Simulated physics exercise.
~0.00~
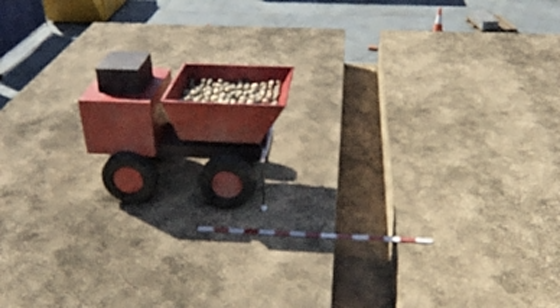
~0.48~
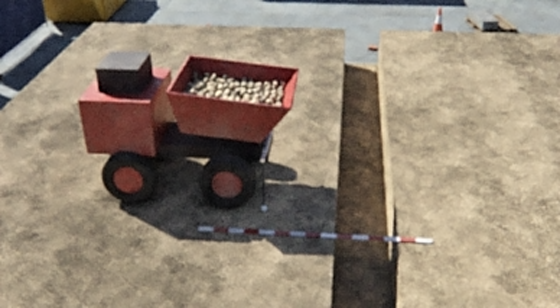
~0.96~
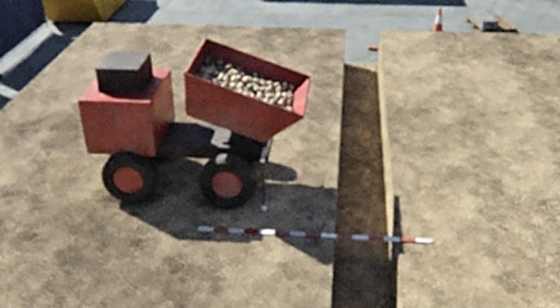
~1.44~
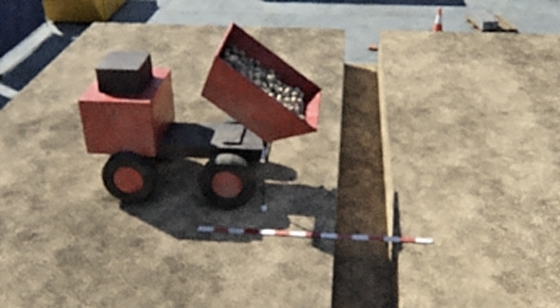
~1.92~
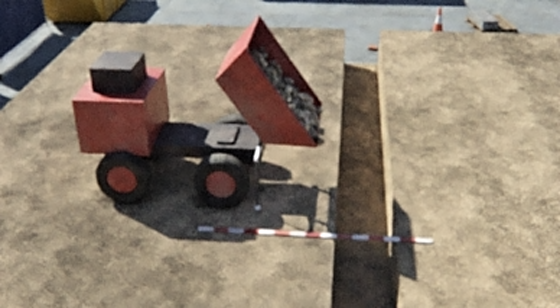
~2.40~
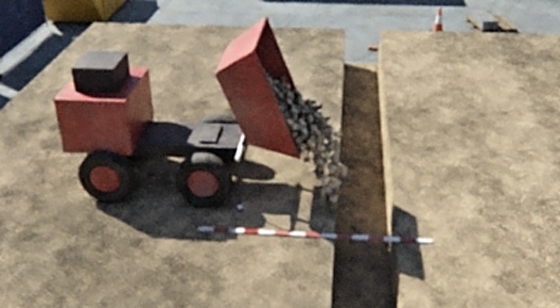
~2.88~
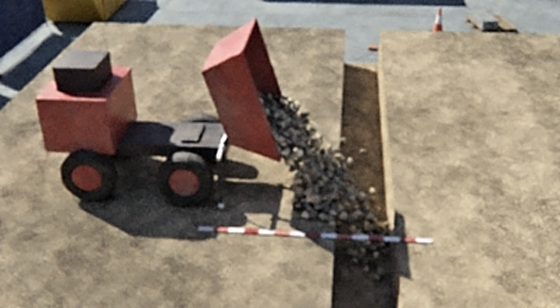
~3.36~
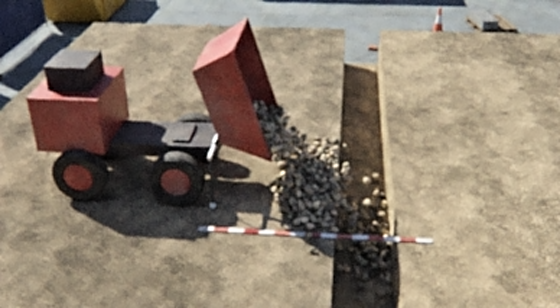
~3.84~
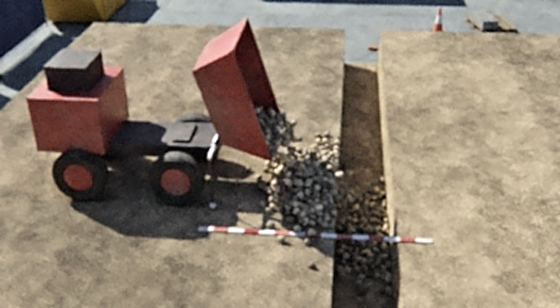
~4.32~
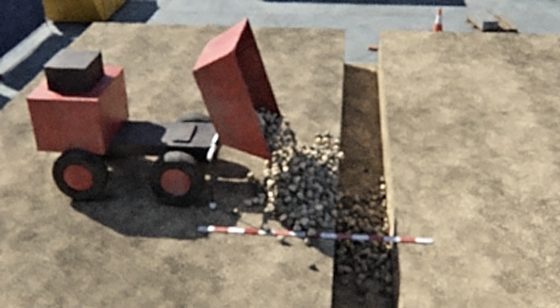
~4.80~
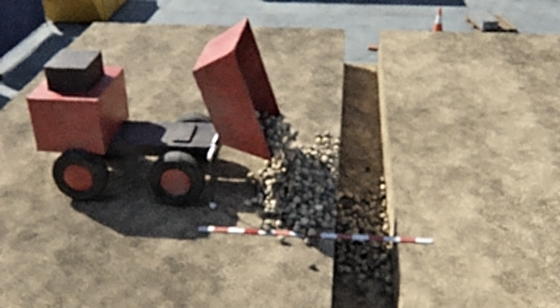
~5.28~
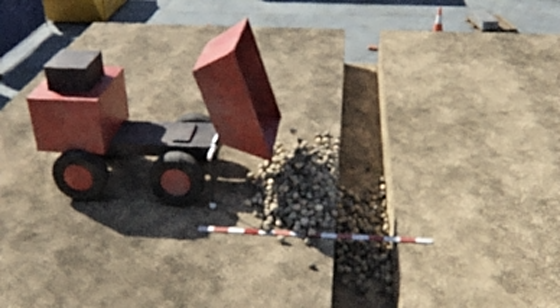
A red dumper tipped its skip of pale stones steeply to the right and rolled back to the left as they poured out, leaving most heaped on the ground behind it and a smaller share in the trench, the skip still raised.
